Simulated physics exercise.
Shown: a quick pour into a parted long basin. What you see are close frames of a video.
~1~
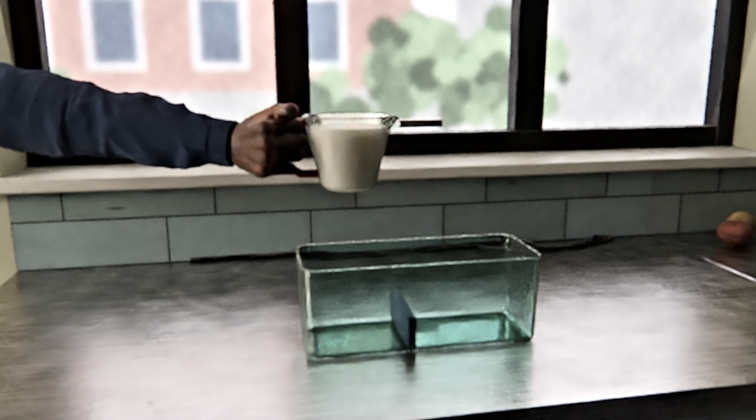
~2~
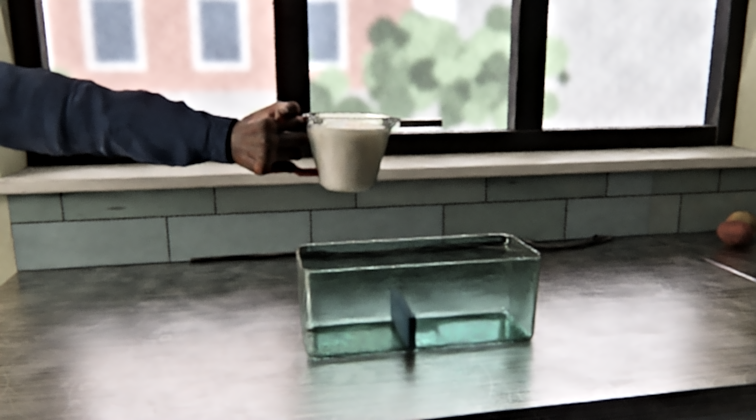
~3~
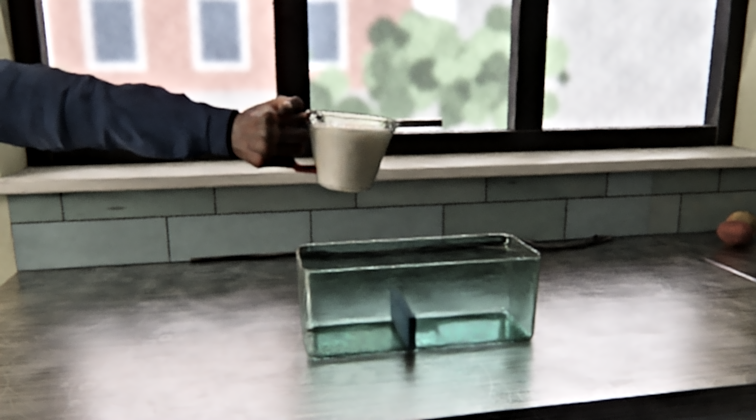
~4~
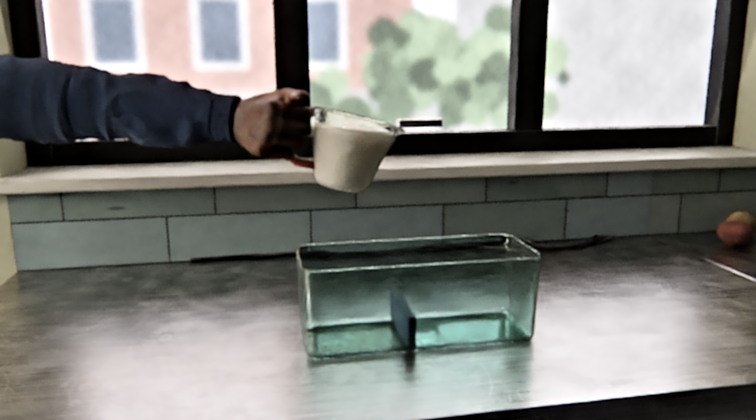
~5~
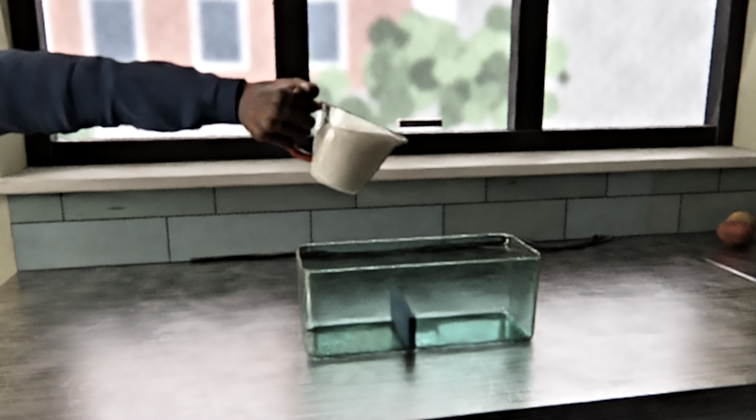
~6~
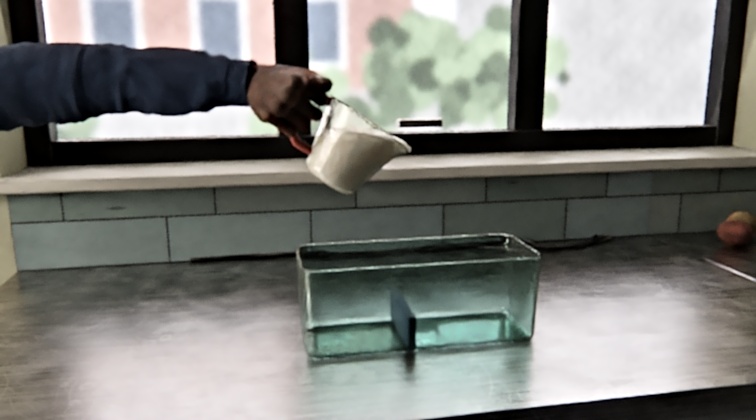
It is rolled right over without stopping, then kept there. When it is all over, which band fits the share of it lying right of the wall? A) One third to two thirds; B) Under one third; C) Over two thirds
C.
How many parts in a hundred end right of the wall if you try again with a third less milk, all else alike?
It should come out close to 95 per cent.
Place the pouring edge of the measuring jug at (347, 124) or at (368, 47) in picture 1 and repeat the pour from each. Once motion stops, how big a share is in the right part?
You'd get around 15 per cent and then around 75 per cent.
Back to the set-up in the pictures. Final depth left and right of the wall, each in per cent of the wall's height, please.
Left near 0; right near 50.
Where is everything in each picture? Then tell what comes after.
It leans 0°; its right rim is at (400, 116); the milk meets the walls at (308, 127) and (387, 126); the long basin's rim runs from (299, 259) to (526, 246); the wall's top is at (402, 303), in the first frame.
It leans 2°; its right rim is at (401, 117); the milk meets the walls at (308, 127) and (387, 126), in the second frame.
It leans 6°; its right rim is at (403, 122); the milk meets the walls at (310, 124) and (389, 128), in the third frame.
It leans 14°; its right rim is at (406, 129); the milk meets the walls at (314, 123) and (393, 131), in the fourth frame.
It leans 24°; its right rim is at (408, 140); the milk meets the walls at (318, 126) and (397, 135), in the fifth frame.
It leans 36°; its right rim is at (409, 152); the milk meets the walls at (319, 135) and (402, 144); 2 per cent is over the edge, in the sixth frame.
A moment on, the measuring jug is tipped right over and 30 per cent is still to pour, 0 is left of the wall and 37 right of it.
Next, the measuring jug is tipped right over and 2 per cent is still to pour, 3 is left of the wall and 87 right of it.
Then the measuring jug is tipped right over and 0 per cent is still to pour, 6 is left of the wall and 92 right of it.
Later the measuring jug is tipped right over and 0 per cent is still to pour, 6 is left of the wall and 91 right of it.
In the end 6 per cent lies left of the wall, 91 right of it and 2 outside.
